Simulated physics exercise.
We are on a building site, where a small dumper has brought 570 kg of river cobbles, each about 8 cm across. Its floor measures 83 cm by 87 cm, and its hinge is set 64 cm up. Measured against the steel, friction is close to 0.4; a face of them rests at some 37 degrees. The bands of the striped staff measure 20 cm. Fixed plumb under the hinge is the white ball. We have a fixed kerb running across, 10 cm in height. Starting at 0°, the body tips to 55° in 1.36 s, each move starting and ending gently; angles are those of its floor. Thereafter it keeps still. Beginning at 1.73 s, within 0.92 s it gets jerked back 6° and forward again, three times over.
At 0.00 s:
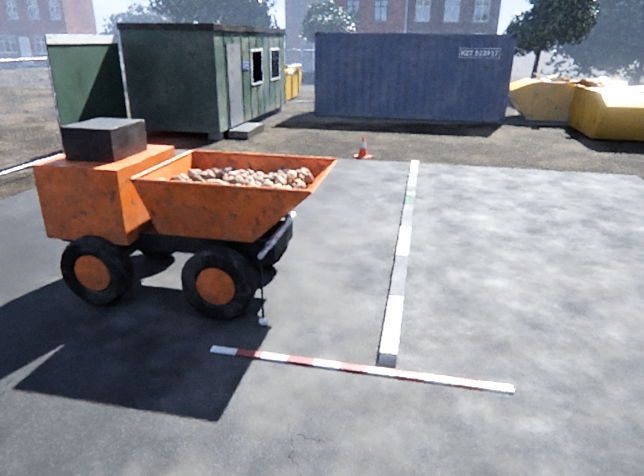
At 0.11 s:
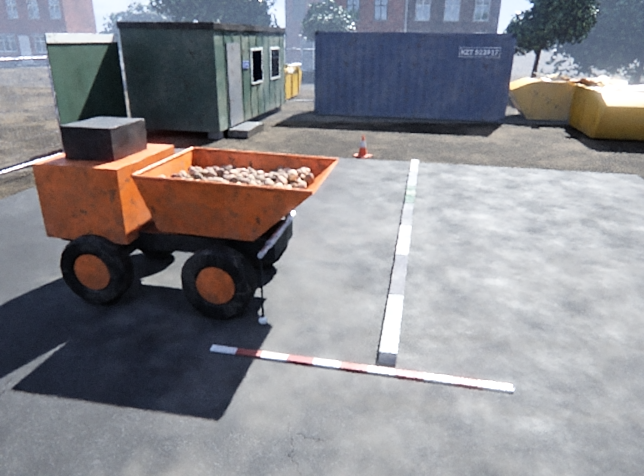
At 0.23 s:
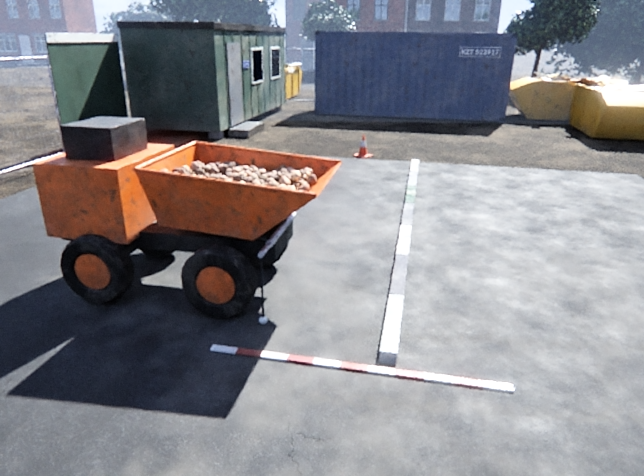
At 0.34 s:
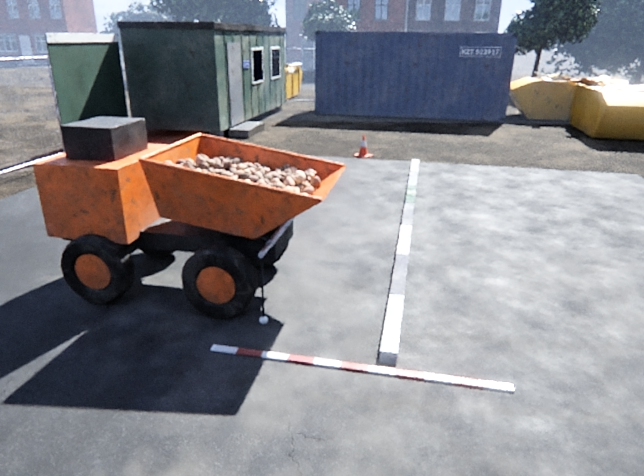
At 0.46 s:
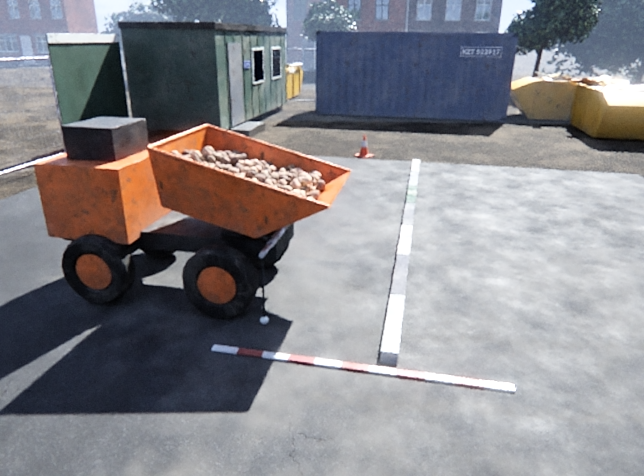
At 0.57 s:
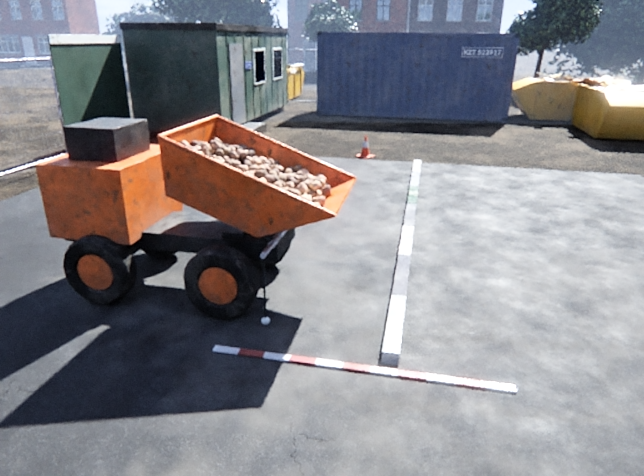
The orange dumper's body, loaded with cobbles, tilts steadily down toward the right while its wheels stay still.
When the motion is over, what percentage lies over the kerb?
Close to 30 percent.
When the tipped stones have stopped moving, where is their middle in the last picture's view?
Resting centre: About (385, 295).
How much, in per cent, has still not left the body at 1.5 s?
Around 95 percent of the load.
After 1.0 s the floor is at 46°; 100 % in the body; the foremost stones are at (335, 227).
After 1.5 s the floor is at 55°; 95 % in the body, 5 % on this side of the kerb; the foremost stones are at (384, 260).
After 3.1 s the floor is at 55°; 32 % in the body, 38 % on this side of the kerb, 30 % over the kerb; the foremost stones are at (532, 310).
After 5.7 s the floor is at 55°; 7 % in the body, 61 % on this side of the kerb, 32 % over the kerb; the foremost stones are at (532, 310).
